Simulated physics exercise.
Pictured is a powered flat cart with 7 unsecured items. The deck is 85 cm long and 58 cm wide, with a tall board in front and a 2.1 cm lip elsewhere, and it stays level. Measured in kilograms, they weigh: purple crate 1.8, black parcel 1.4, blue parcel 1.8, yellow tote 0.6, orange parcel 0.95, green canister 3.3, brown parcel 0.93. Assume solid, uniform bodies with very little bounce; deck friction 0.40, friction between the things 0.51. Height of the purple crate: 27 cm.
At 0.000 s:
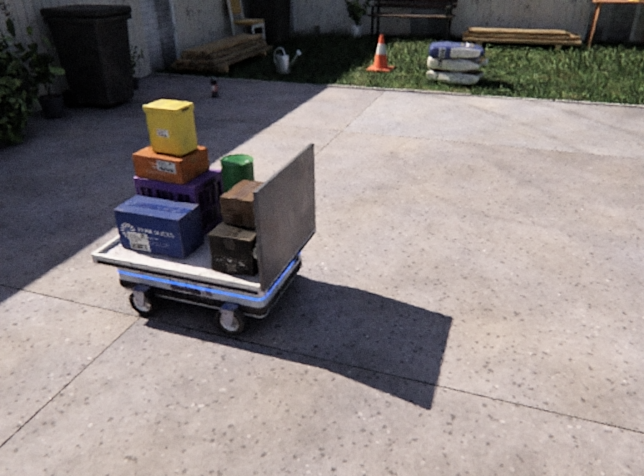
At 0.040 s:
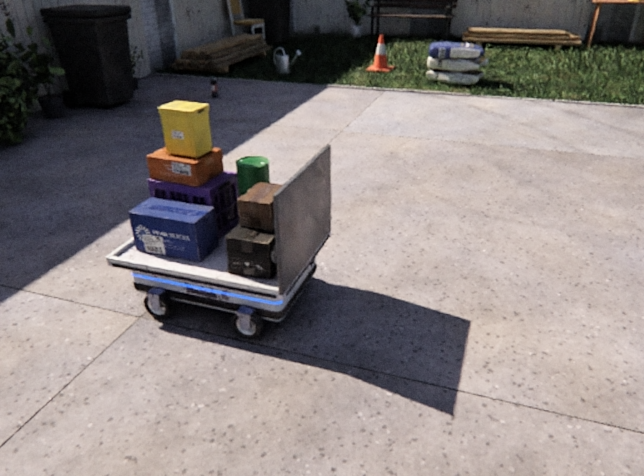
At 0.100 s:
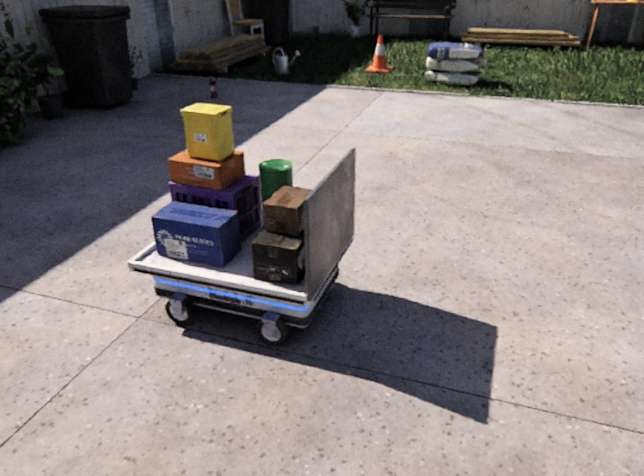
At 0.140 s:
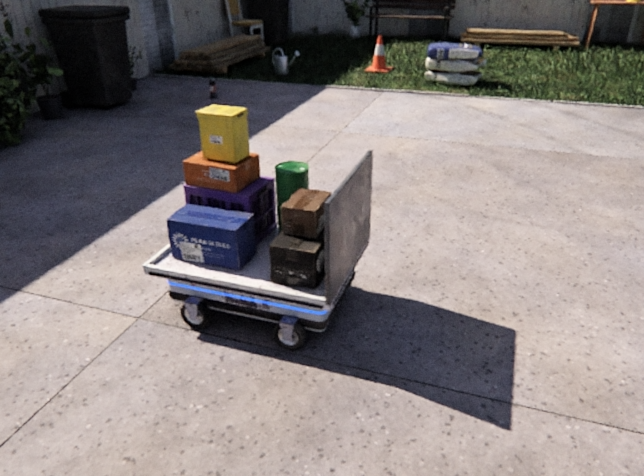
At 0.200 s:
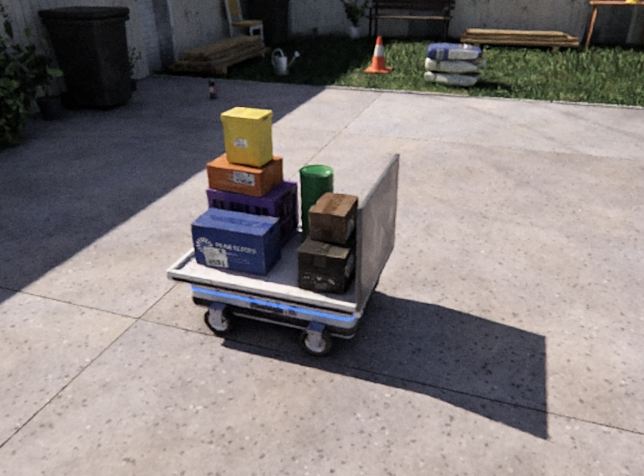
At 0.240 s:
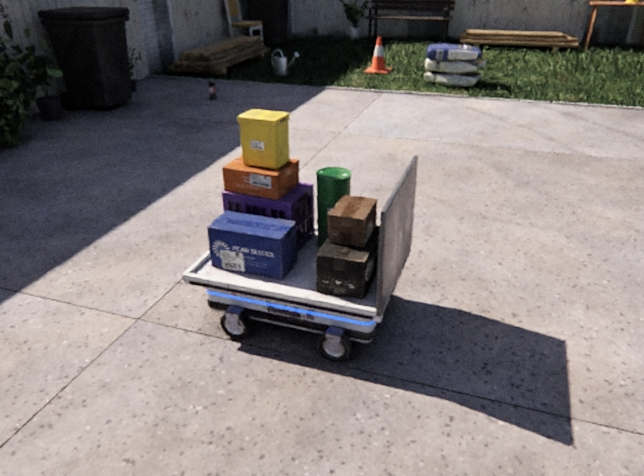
On a sunlit concrete yard bordered by grass, a flat cart carries a yellow tote, an orange parcel, a purple crate, a blue parcel, a green canister and two stacked parcels, brown over black. It rolls a short way rightward and slightly nearer, board first, its load keeping the same arrangement throughout.
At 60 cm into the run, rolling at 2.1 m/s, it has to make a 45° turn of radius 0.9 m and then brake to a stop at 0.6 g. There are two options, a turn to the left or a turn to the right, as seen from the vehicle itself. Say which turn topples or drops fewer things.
Its own left.
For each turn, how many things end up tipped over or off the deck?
Going left: 1; going right: 4.
Turning left. By 0.64 s, cart 134 cm along, turned 38°; black parcel 6 cm from its spot near (540, 238); brown parcel tilted 7°; green canister tilted 3°.
By 1.04 s, cart 196 cm along, turned 45°; brown parcel now off the deck; black parcel 8 cm from its spot near (635, 203); purple crate 6 cm from its spot near (531, 197).
When it is over (1.9 s), off the deck, brown parcel; not toppled but over 10 cm from the start, purple crate, blue parcel, yellow tote, orange parcel and green canister; the last one within 10 cm of the start. In the last view, purple crate near (546, 193), black parcel near (638, 202).
Turning right instead, yellow tote, orange parcel, green canister and brown parcel tipped over or off the deck, 4 of 7 in all.
